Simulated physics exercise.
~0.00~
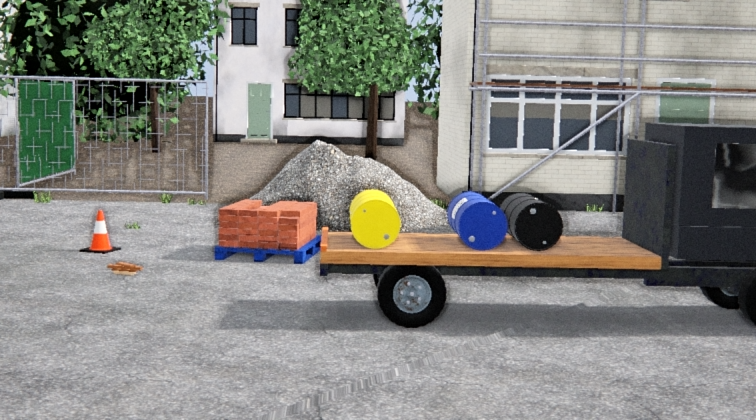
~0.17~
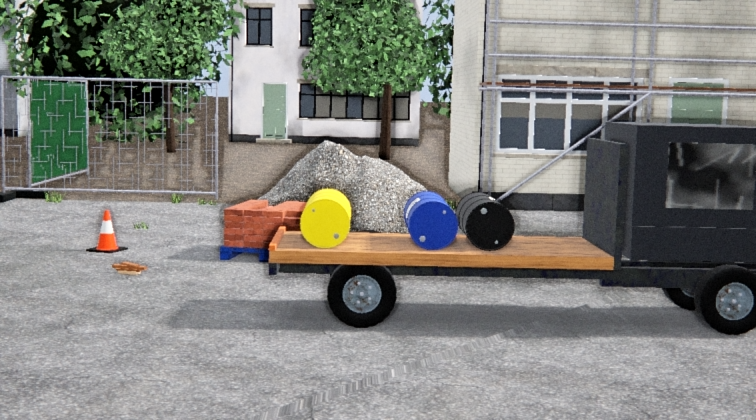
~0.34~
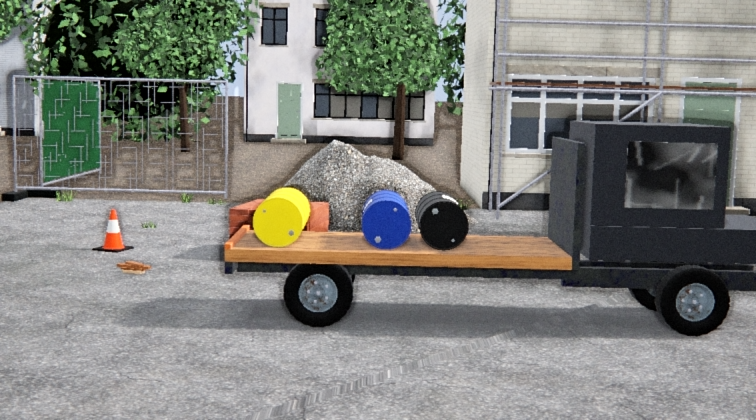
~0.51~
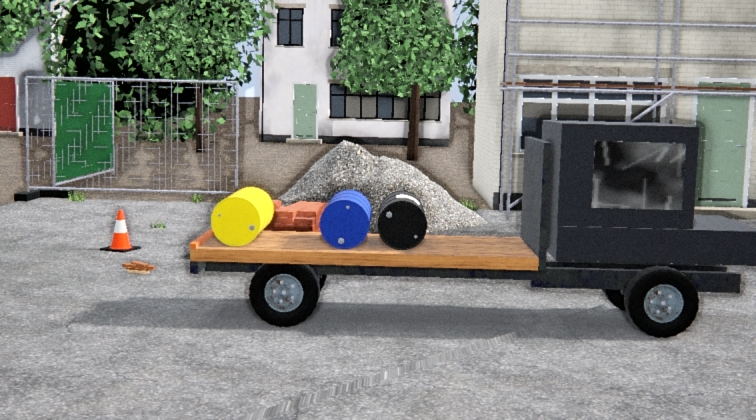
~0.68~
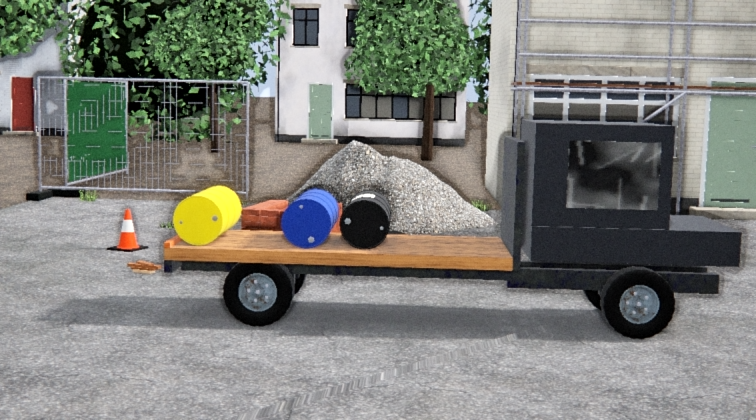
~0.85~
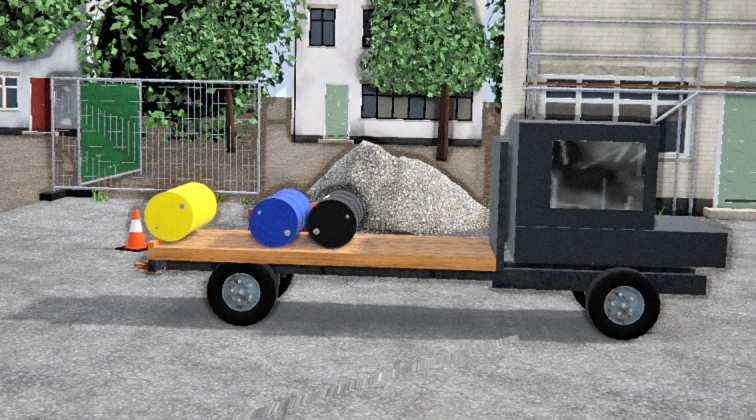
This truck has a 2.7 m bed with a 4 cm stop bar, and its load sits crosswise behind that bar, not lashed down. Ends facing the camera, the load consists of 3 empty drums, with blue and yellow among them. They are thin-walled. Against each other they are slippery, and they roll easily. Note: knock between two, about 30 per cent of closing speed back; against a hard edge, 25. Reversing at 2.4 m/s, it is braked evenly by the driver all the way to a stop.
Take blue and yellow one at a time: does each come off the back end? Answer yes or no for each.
Blue: Yes, yellow: Yes.
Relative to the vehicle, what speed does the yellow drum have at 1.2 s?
0.8 m/s, give or take.
Then, 1.2 s in, blue is on the bed, 55 cm from the bar, rolling towards it; yellow is going over the tail; 1 over the tail so far.
Then, 1.6 s in, blue is on the bed, 10 cm from the bar, rolling towards it; yellow is off the end; 1 over the tail so far.
Then, 2.0 s in, blue is going over the tail; still the same for yellow; 2 over the tail so far.
In the end (3.3 s), blue is off the end; yellow is over the tail and down; 3 over the tail so far.
